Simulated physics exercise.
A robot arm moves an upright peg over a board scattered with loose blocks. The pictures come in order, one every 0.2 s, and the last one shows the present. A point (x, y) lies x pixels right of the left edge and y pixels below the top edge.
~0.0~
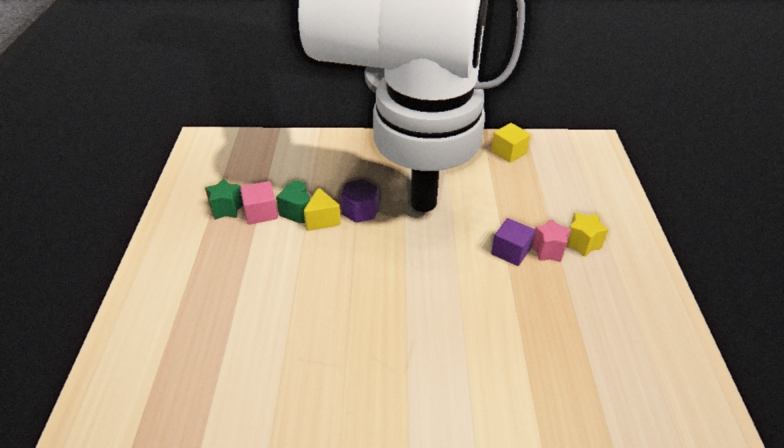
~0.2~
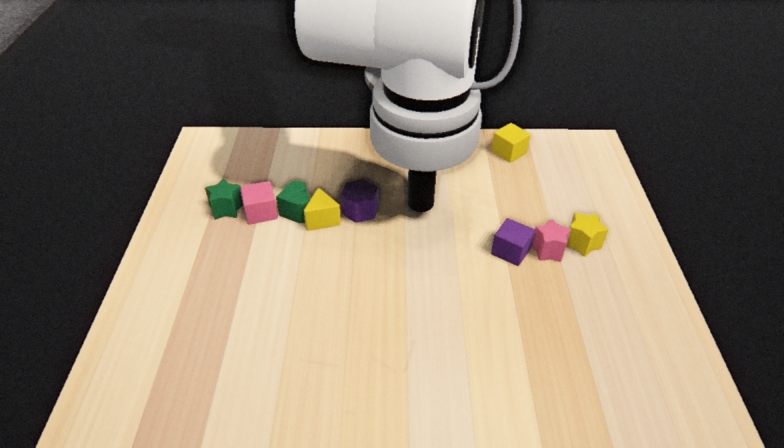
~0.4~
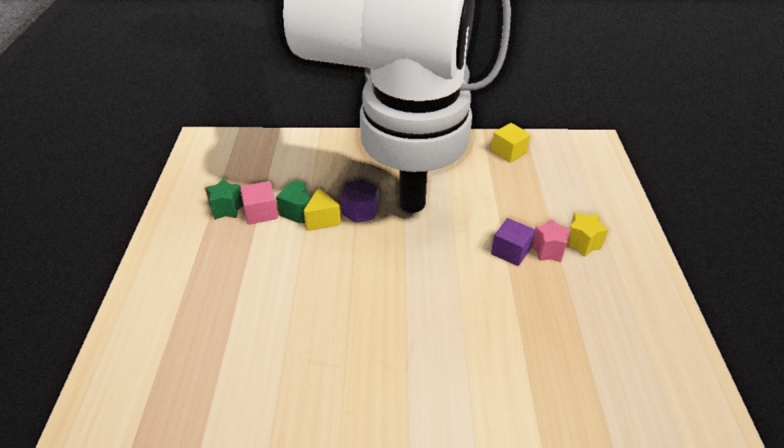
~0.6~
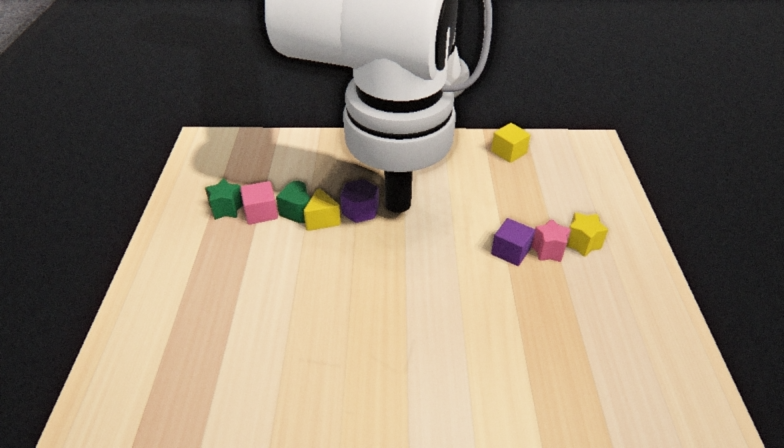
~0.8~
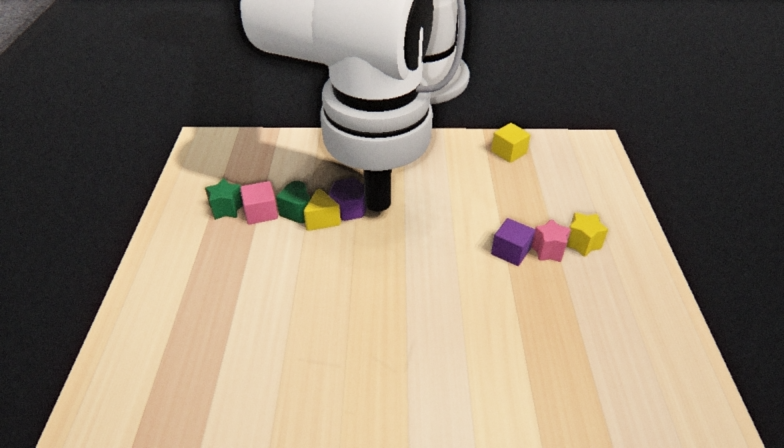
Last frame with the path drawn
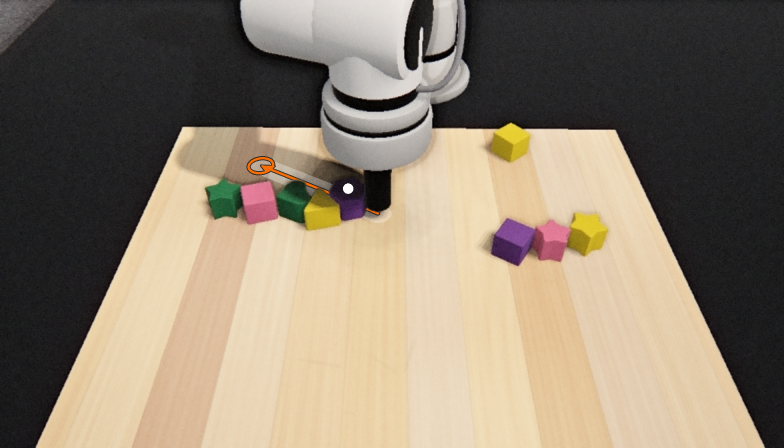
A pale striped wooden board on a dark surface is seen from above at an angle by a still camera. A row of green, pink, yellow and purple blocks lies at upper left, a yellow block at the upper right edge, and purple, pink and yellow blocks below it. A white robot arm slides its black peg leftward, finally nudging the purple block slightly left.
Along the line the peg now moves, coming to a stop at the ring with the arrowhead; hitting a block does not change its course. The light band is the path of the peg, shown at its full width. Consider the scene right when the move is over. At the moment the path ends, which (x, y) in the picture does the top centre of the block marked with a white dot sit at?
The point I'd pick in the picture is (259, 170).
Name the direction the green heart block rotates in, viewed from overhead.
Prediction: Counterclockwise.
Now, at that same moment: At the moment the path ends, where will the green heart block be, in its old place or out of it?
By the last moment of the path, the green heart block has shifted.
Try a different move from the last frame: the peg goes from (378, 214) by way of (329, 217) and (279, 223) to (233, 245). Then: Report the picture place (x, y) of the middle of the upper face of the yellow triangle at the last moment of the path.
Located at (265, 227).
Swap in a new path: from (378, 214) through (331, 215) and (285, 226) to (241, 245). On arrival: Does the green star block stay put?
I'd say no.
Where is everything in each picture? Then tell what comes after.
The first frame shows tip of the peg (424, 204), middles of tops, pink square (257, 192), green heart block (294, 192), yellow triangle (321, 201), purple hexagon (360, 190).
The second frame shows peg (421, 204), nothing pushed.
The third frame shows peg (412, 204), nothing pushed.
The fourth frame shows peg (398, 204), nothing pushed.
The fifth frame shows peg (378, 203), pink square (257, 192), green heart block (294, 192), yellow triangle (321, 201), purple hexagon (348, 189).
The line goes straight from (378, 214) to (261, 166); the dot is on the purple hexagon.
On the path given first. One third of the way, peg (336, 186); pink square (254, 194); green heart block (284, 192), turned 35° anticlockwise; yellow triangle (317, 202), turned 20° anticlockwise; purple hexagon (305, 175), turned 20° anticlockwise.
Two thirds of the way, peg (296, 170); pink square (250, 195); green heart block (282, 191), turned 50° anticlockwise; yellow triangle (317, 202), turned 20° anticlockwise; purple hexagon (267, 169), turned 55° anticlockwise.
At the end, peg (259, 155); pink square (250, 195); green heart block (282, 191), turned 50° anticlockwise; yellow triangle (317, 202), turned 20° anticlockwise; purple hexagon (259, 170), turned 70° anticlockwise.
